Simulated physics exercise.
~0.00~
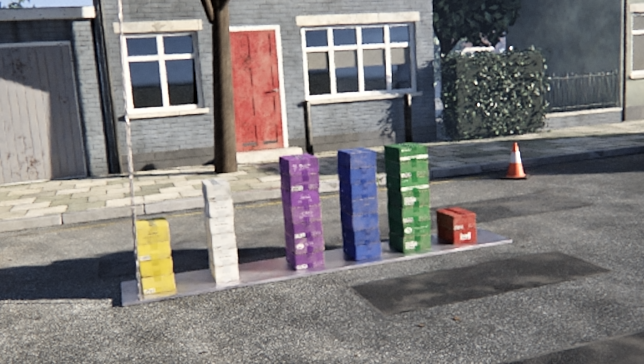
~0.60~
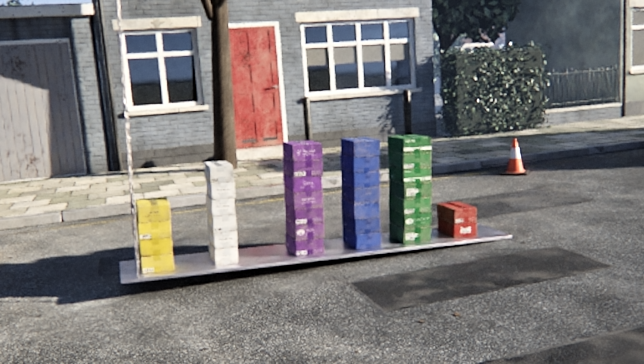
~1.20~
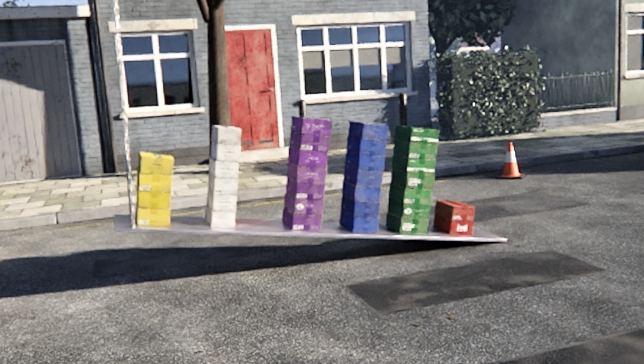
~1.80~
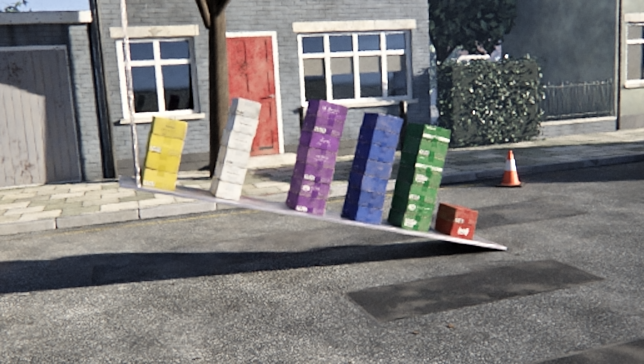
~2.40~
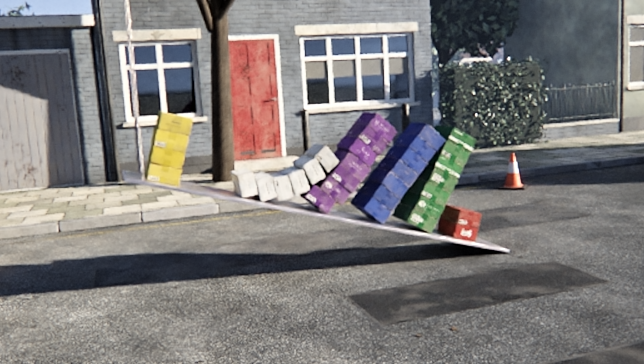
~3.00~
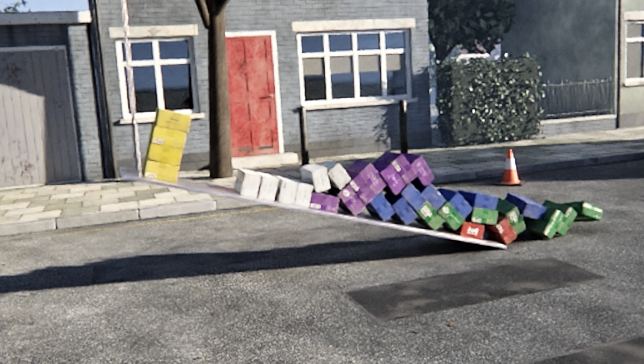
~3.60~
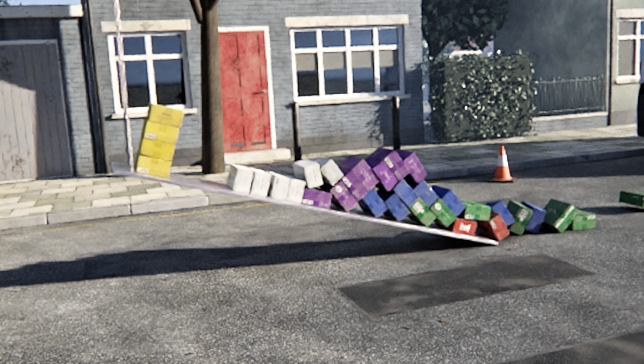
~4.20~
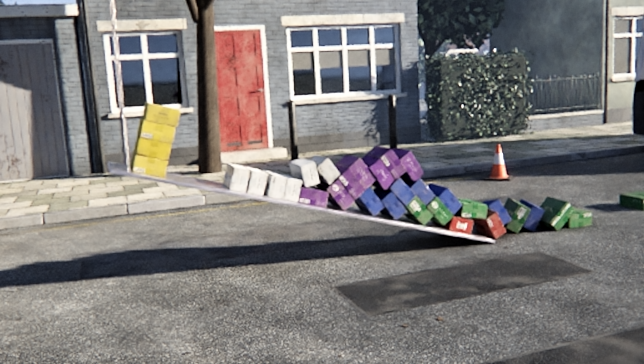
A deck tilts up at the left, toppling all its box piles except the yellow.
